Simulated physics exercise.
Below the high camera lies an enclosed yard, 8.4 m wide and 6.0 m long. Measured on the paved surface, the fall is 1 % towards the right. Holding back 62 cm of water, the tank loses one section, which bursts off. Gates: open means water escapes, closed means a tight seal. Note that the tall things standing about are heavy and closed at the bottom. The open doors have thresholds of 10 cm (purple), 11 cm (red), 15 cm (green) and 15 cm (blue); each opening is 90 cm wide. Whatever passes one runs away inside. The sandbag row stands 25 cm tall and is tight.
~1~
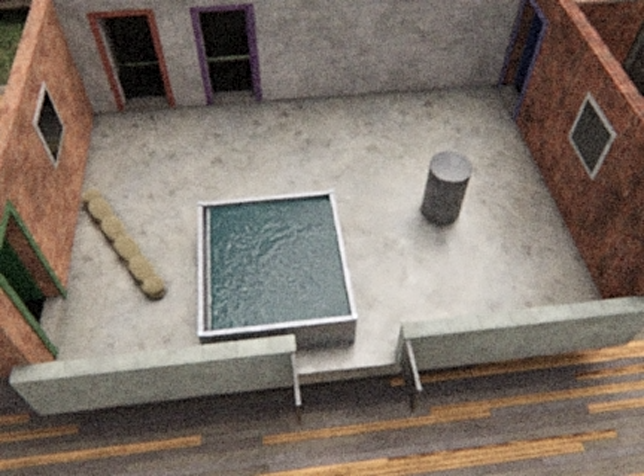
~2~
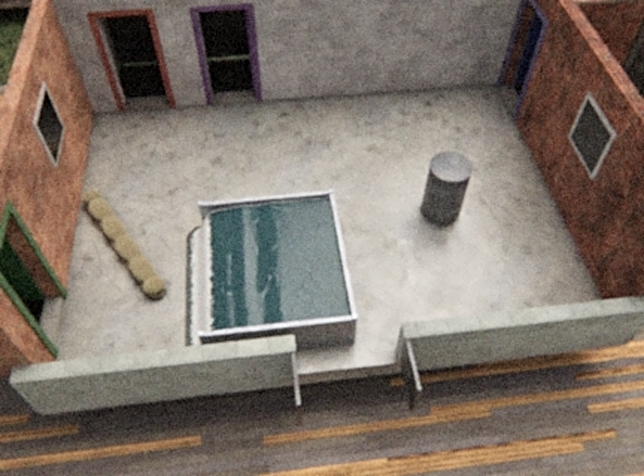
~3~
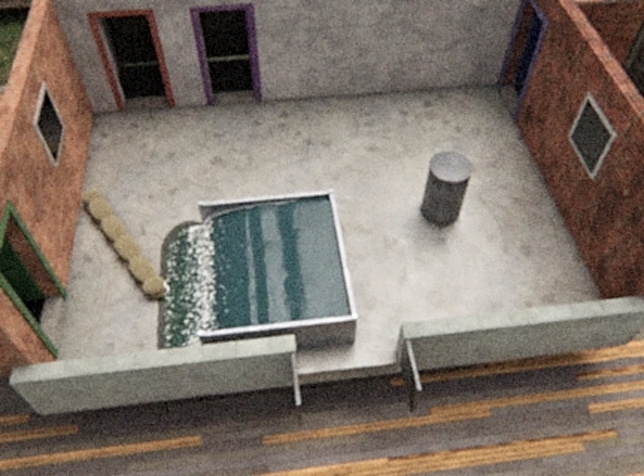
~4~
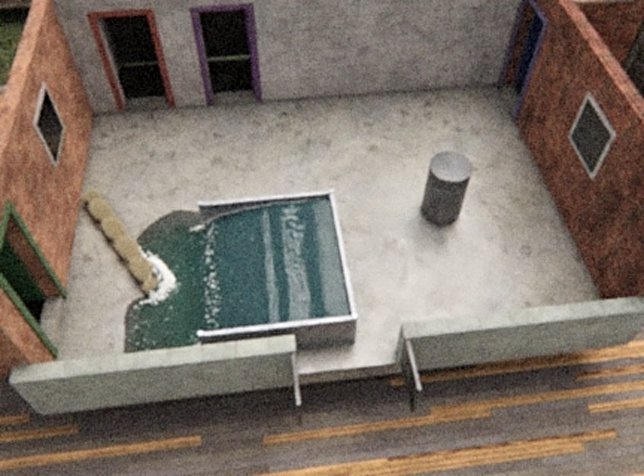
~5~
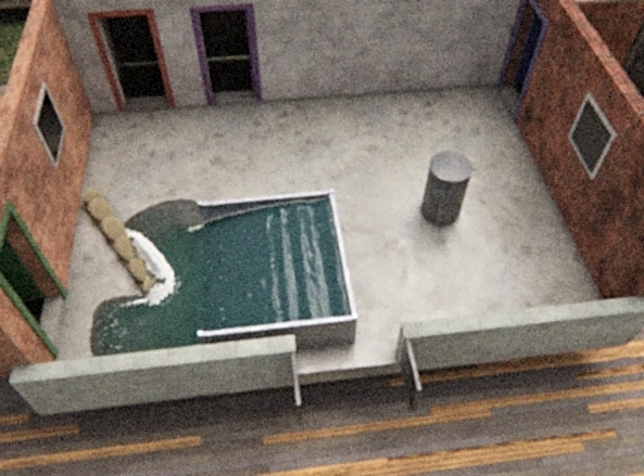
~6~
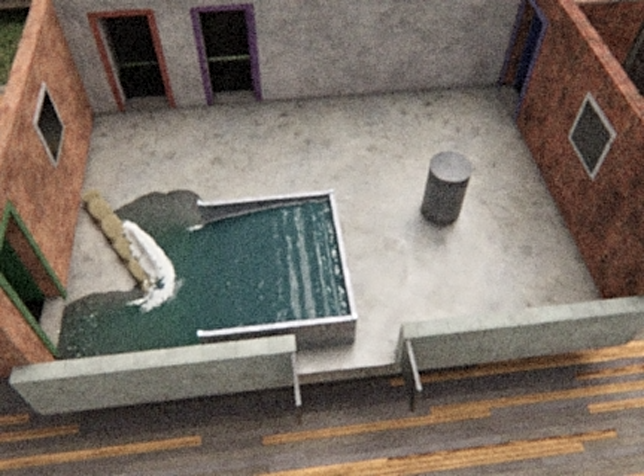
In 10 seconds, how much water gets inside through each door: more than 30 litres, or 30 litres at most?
Outcome: Purple door: Fails to top it; red door: Tops it; green door: Tops it; blue door: Fails to top it.
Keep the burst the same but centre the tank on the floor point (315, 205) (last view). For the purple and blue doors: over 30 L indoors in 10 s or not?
So the purple door keeps within it and the blue door keeps within it.
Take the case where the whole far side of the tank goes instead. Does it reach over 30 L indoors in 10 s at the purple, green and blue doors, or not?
Compared with the limit, purple is higher, green is lower and blue is higher.
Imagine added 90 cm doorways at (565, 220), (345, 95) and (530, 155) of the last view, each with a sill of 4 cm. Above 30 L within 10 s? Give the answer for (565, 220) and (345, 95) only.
Taking them in order, the first is fine and the second fine.
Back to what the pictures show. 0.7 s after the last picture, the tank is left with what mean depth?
Roughly 33 centimetres.
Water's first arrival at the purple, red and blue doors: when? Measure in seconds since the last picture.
Purple = 2.0 s, red = 1.2 s, blue = 6.0 s.
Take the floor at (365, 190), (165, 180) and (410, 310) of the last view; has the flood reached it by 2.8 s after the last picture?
First spot not yet wet, second submerged, third not yet wet.
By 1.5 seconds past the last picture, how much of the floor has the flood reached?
Covered: Roughly 30 %.
Then, 0.7 s after the last picture water covers 20 % of the floor and is deepest (54 cm) near (52, 386); purple door not reached, red door not reached, green door 30 cm at the sill, 39 L in, blue door not reached.
Then, 1.5 s after the last picture water covers 30 % of the floor and is deepest (42 cm) near (52, 386); purple door not reached, red door 16 cm at the sill, 0 L in, green door 34 cm at the sill, 114 L in, blue door not reached.
Then, 2.8 s after the last picture water covers 35 % of the floor and is deepest (40 cm) near (90, 212); purple door 10 cm at the sill, 0 L in, red door 22 cm at the sill, 52 L in, green door 22 cm at the sill, 202 L in, blue door not reached.
Then, 5.3 s after the last picture water covers 55 % of the floor and is deepest (19 cm) near (57, 351); purple door 9 cm at the sill, 1 L in, red door 11 cm at the sill, 124 L in, green door 17 cm at the sill, 230 L in, blue door not reached.
Then, 9.3 s after the last picture water covers 75 % of the floor and is deepest (16 cm) near (159, 272); purple door 4 cm at the sill, 2 L in, red door 7 cm at the sill, 125 L in, green door 7 cm at the sill, 234 L in, blue door 10 cm at the sill, 0 L in.
